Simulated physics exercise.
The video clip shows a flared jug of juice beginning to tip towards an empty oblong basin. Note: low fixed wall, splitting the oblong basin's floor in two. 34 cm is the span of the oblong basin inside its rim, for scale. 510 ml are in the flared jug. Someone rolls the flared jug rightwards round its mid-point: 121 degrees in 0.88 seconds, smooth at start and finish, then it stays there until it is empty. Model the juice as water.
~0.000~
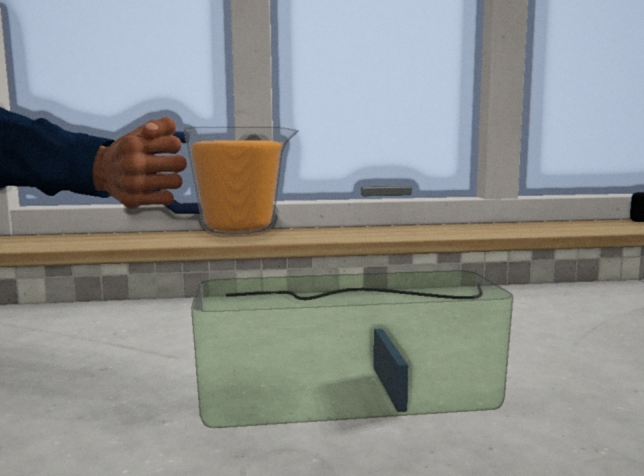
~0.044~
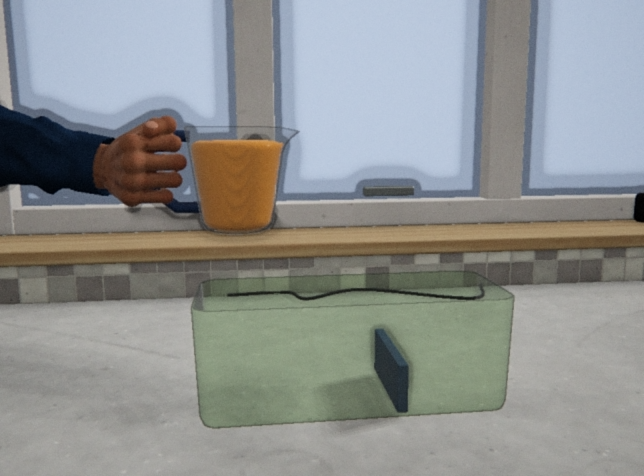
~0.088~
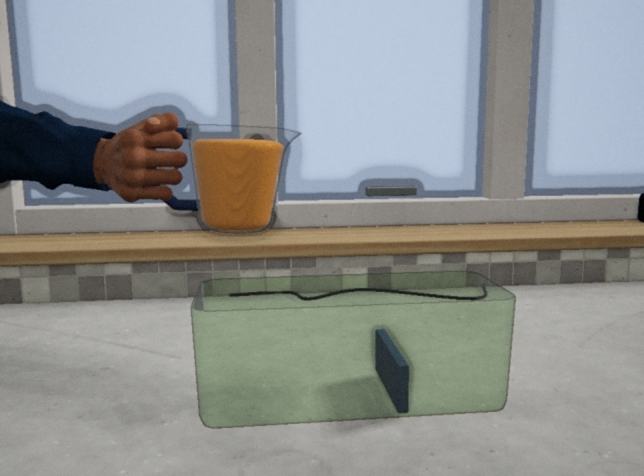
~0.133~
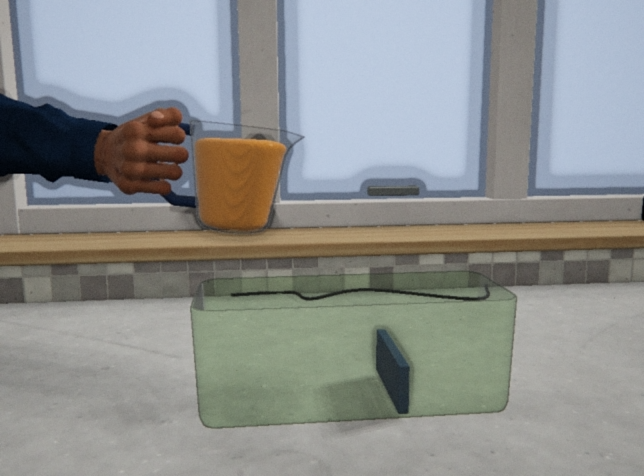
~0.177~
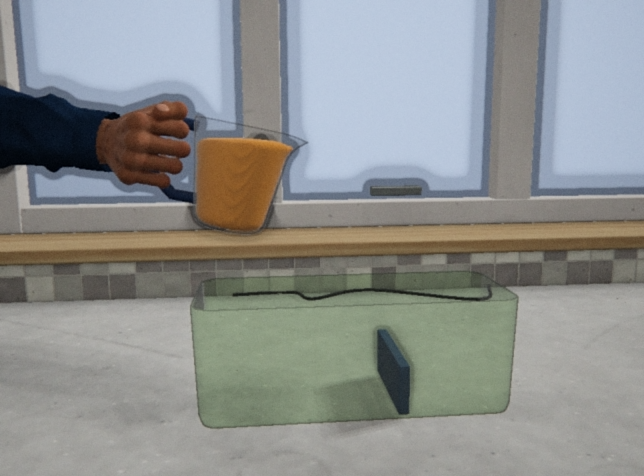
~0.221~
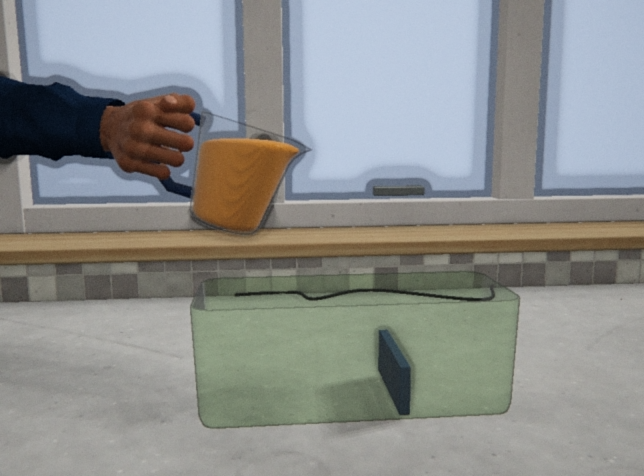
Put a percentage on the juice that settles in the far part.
Roughly 3 per cent ends up there.
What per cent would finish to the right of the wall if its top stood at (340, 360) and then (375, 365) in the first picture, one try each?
Try 1: 60 %; try 2: 15 %.
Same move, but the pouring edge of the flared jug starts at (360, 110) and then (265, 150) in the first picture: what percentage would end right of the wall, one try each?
The first try gives around 70 percent, the second around 5 percent.
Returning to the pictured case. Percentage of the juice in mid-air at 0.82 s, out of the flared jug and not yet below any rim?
About 8 percent.
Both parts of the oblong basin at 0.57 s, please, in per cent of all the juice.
About 18 left, about 0 right.
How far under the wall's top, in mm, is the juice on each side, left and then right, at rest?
About 36 mm left, about 54 mm right.
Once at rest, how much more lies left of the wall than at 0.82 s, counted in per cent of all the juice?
I'd say near 8 percent.
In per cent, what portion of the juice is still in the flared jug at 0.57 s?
I'd estimate some 56 % remains.
By 0.57 s the tilt is 87° and 55 per cent is still to pour, 19 is left of the wall and 0 right of it.
By 0.82 s the tilt is 120° and 3 per cent is still to pour, 88 is left of the wall and 1 right of it.
By 1.09 s the tilt is 121° and 0 per cent is still to pour, 96 is left of the wall and 3 right of it.
By 1.38 s the tilt is 121° and 0 per cent is still to pour, 96 is left of the wall and 3 right of it.
At rest 96 per cent lies left of the wall, 3 right of it and 1 outside.
